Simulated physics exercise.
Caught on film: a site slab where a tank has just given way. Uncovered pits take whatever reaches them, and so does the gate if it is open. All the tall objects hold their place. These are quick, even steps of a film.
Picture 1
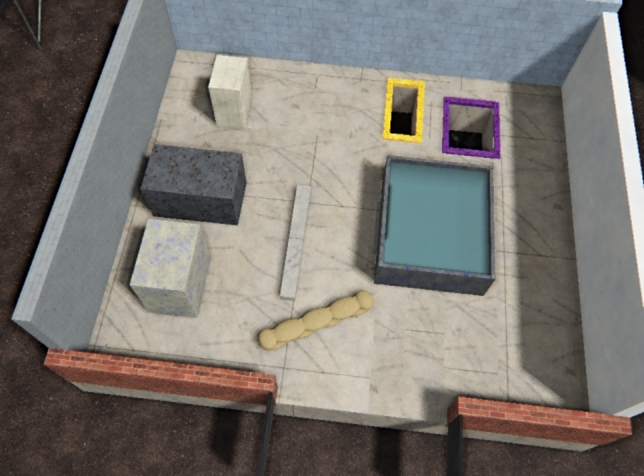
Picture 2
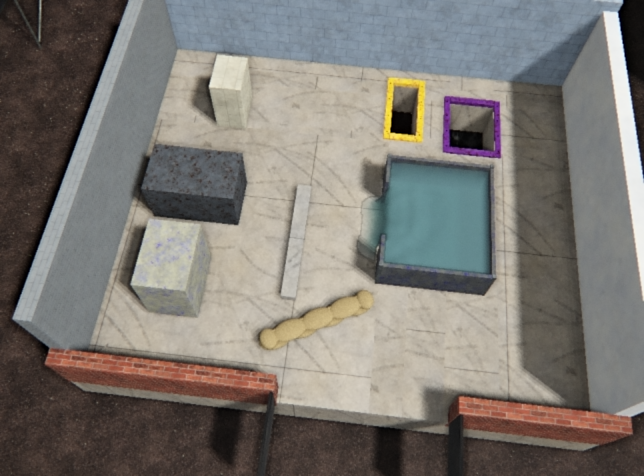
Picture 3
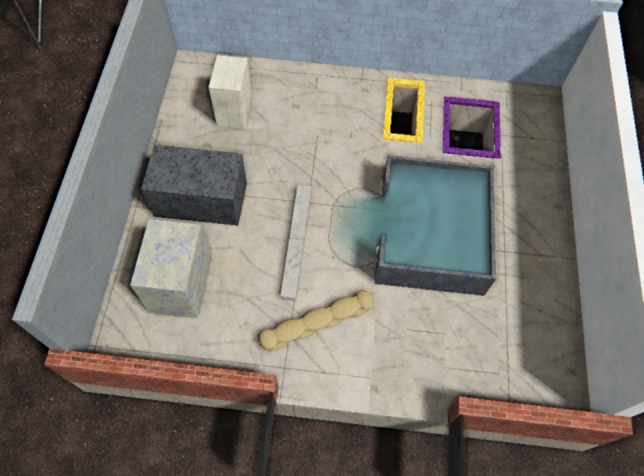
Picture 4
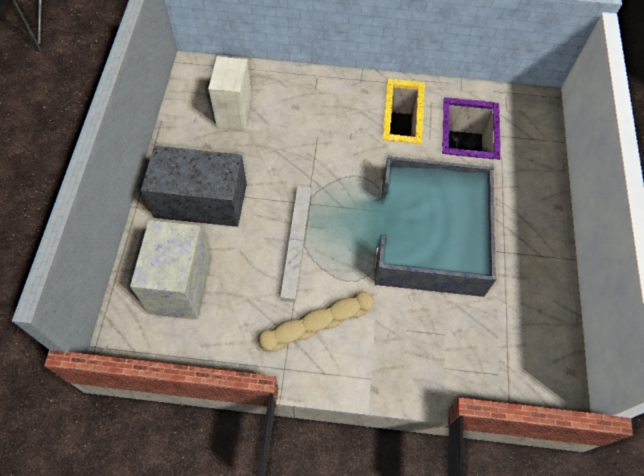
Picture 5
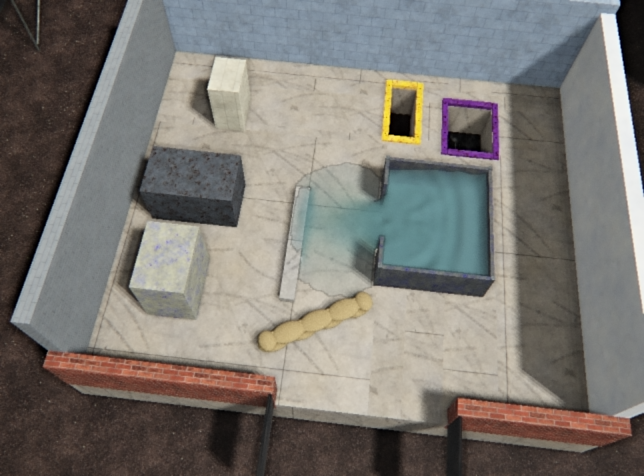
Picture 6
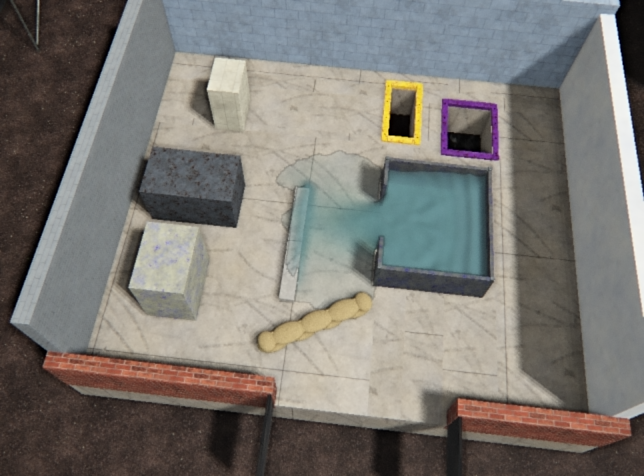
A walled site slab of pale, cracked stone is seen from high above, with dark ground around it. A dark-rimmed tank of teal water sits right of centre below yellow-framed and purple-framed openings, with blocks at left and a low pale strip and lumpy tan barrier between. Water pours leftward through a gap in the tank's left side, fans out, meets the strip and spreads around its upper end.
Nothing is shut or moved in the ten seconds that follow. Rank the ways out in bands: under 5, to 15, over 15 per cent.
In the end: The gate takes not even 5 %; the yellow pit takes not even 5 %; the purple pit takes not even 5 %.
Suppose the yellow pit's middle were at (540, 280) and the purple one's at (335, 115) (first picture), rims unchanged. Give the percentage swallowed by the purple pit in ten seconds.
In per cent: Purple 8.
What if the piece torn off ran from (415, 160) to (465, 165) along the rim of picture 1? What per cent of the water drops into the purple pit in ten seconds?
Parts in a hundred: Purple 25.
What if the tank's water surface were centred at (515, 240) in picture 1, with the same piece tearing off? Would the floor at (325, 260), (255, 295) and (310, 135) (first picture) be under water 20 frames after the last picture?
One after the other: Under water, under water, covered.
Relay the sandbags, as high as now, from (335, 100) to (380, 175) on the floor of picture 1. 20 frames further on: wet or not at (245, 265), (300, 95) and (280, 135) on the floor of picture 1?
In turn: Under water, flooded, covered.
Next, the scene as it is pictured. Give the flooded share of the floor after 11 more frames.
Near 35 in a hundred.
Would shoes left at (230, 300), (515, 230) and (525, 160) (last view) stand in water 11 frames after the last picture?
In that order: Covered, no water, clear.
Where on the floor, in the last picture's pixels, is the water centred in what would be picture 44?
I would point to (294, 203).
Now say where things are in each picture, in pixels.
The open tank at (438, 216) is whole and still, in the first picture.
The front is at (372, 200), out from the gap at (384, 221), in the second picture.
Water pours out at (384, 223) and has run to (345, 198), in the third picture.
Water pours out at (384, 224) and has run to (310, 207), in the fourth picture.
Water pours out at (382, 225) and has run to (306, 181), in the fifth picture.
The front is at (282, 179), out from the gap at (382, 225), in the sixth picture.
A moment on, water covers 20 % of the floor; the gate 0 %, the yellow pit 0 %, the purple pit 0 %.
Next, water covers 35 % of the floor; the gate 0 %, the yellow pit 0 %, the purple pit 0 %.
Then, water covers 45 % of the floor; the gate 0 %, the yellow pit 0 %, the purple pit 0 %.
Later, water covers 60 % of the floor; the gate 0 %, the yellow pit 0 %, the purple pit 0 %.
In the end, water covers 70 % of the floor; the gate 0 %, the yellow pit 1 %, the purple pit 0 %.
